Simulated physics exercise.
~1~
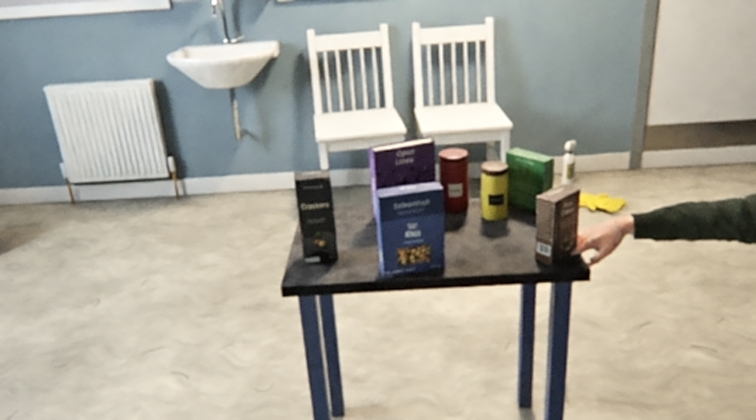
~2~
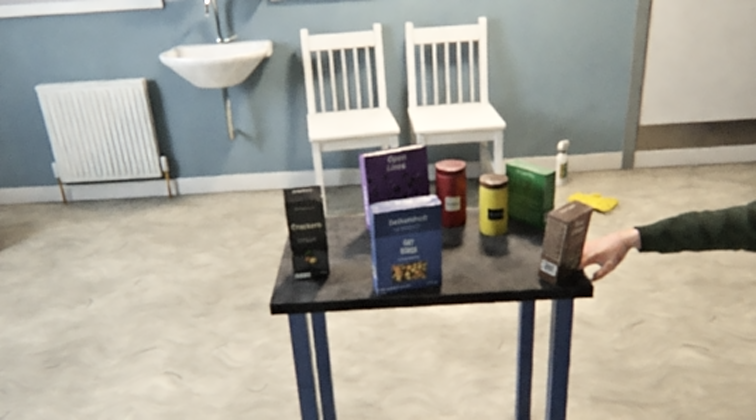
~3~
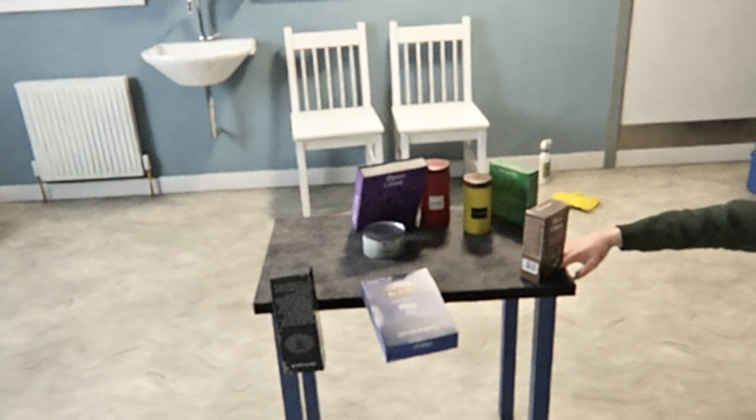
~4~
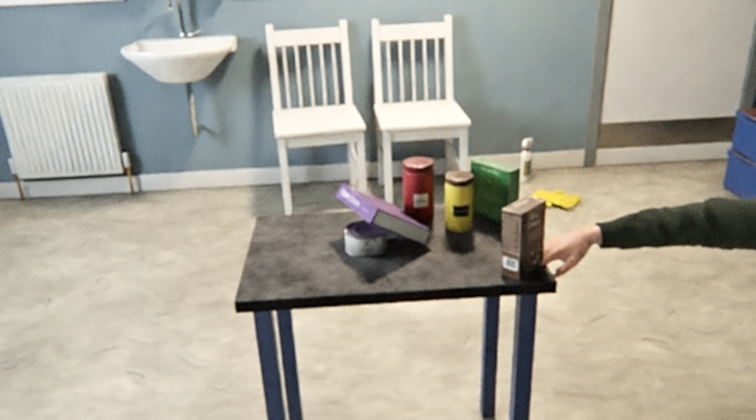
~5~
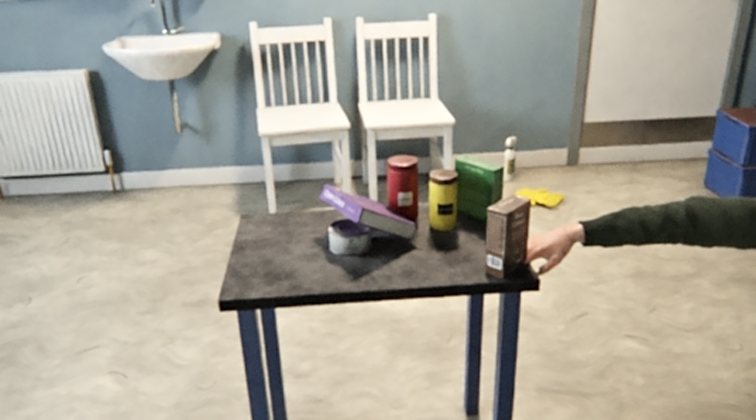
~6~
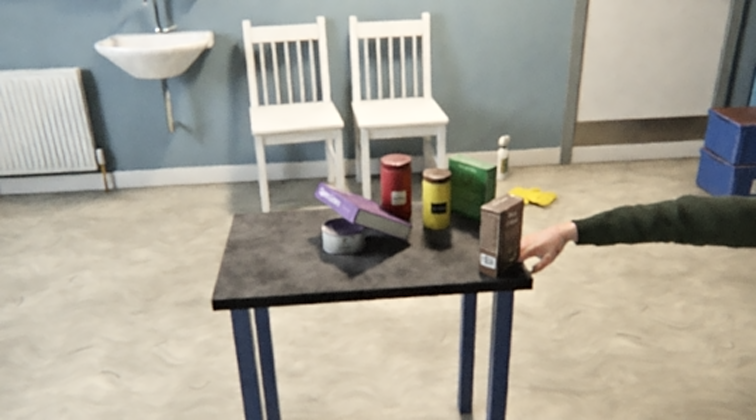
In this clip, a hand at the right edge of a dark table holding boxes and jars stays there as the table jerks, the black carton and blue packet topple off the front, and the purple book tips back, ending against a white tub while the rest remain standing.
